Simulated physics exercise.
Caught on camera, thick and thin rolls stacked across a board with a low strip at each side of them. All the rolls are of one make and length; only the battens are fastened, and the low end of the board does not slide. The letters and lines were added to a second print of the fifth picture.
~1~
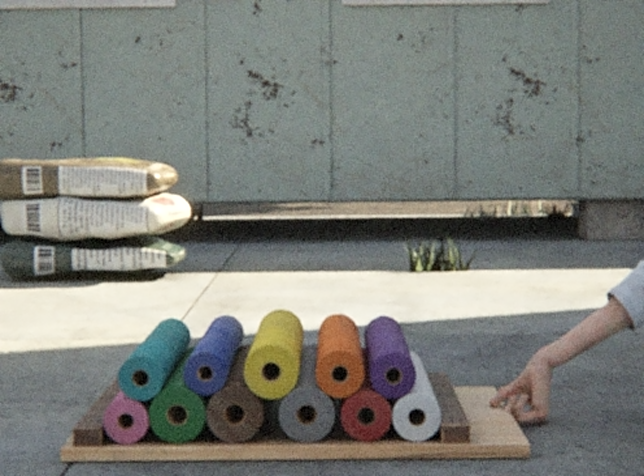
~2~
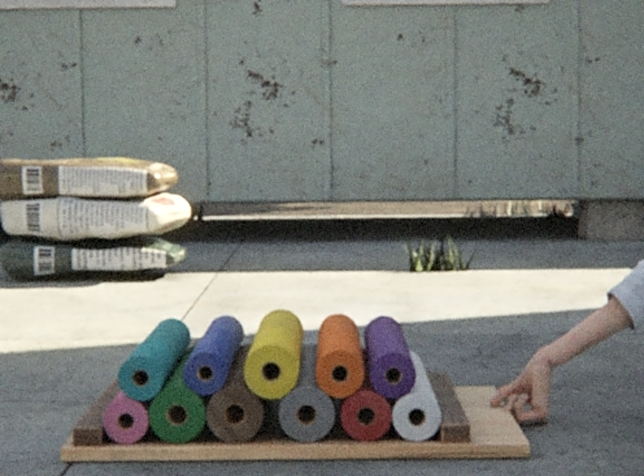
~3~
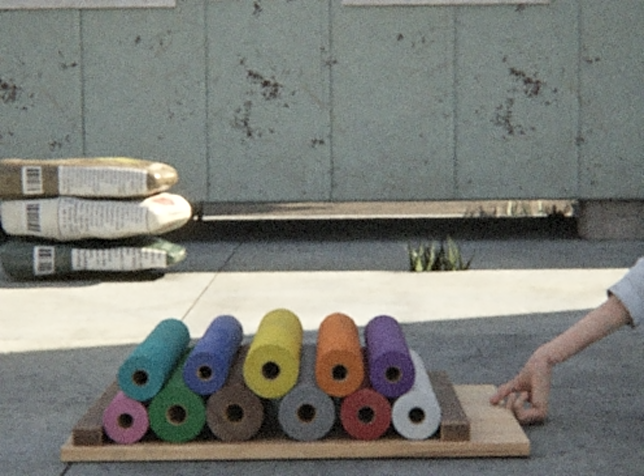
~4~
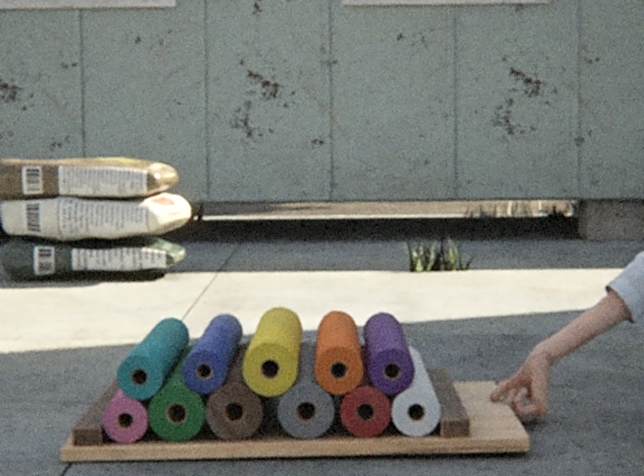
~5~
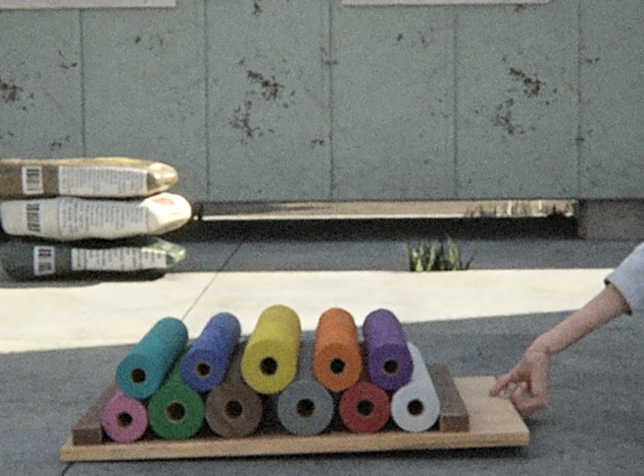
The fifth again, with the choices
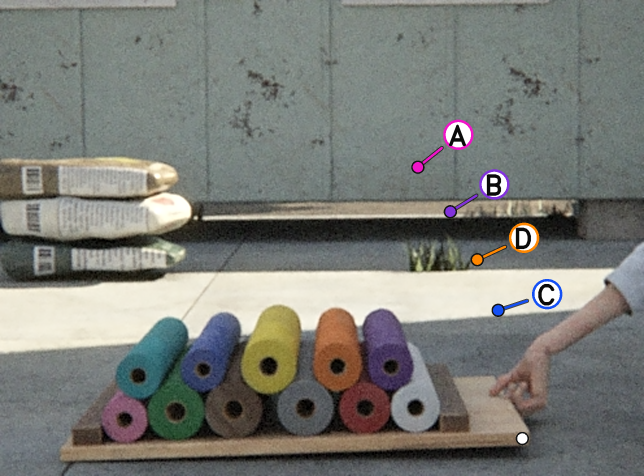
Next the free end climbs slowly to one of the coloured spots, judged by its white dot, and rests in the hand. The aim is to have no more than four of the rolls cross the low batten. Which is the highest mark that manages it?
No higher than B.
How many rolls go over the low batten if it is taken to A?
It comes to five.
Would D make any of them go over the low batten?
Yes, at D.
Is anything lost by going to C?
At C: No.
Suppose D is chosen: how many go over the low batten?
At D the number is one.
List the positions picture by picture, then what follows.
In the first picture, purple roll (393, 376); turquoise roll (141, 378); yellow roll (271, 372).
In the second picture, yellow roll (271, 372); orange roll (340, 374).
In the third picture, board (298, 411); red roll (366, 415); white roll (417, 415); turquoise roll (140, 377).
In the fourth picture, board (298, 409); green roll (177, 413).
In the fifth picture, board (298, 406); green roll (176, 412).
On the marked copy, A at (418, 167); B at (451, 212); C at (498, 310); D at (477, 260); the white dot at (522, 438).
Taking B. A third of the way, board at 20°.
Two thirds of the way, board at 31°.
When it is over, board at 31°, three over the low batten (turquoise, yellow, blue).
As for the rest, A five over the low batten; C none over the low batten; D one over the low batten (turquoise).
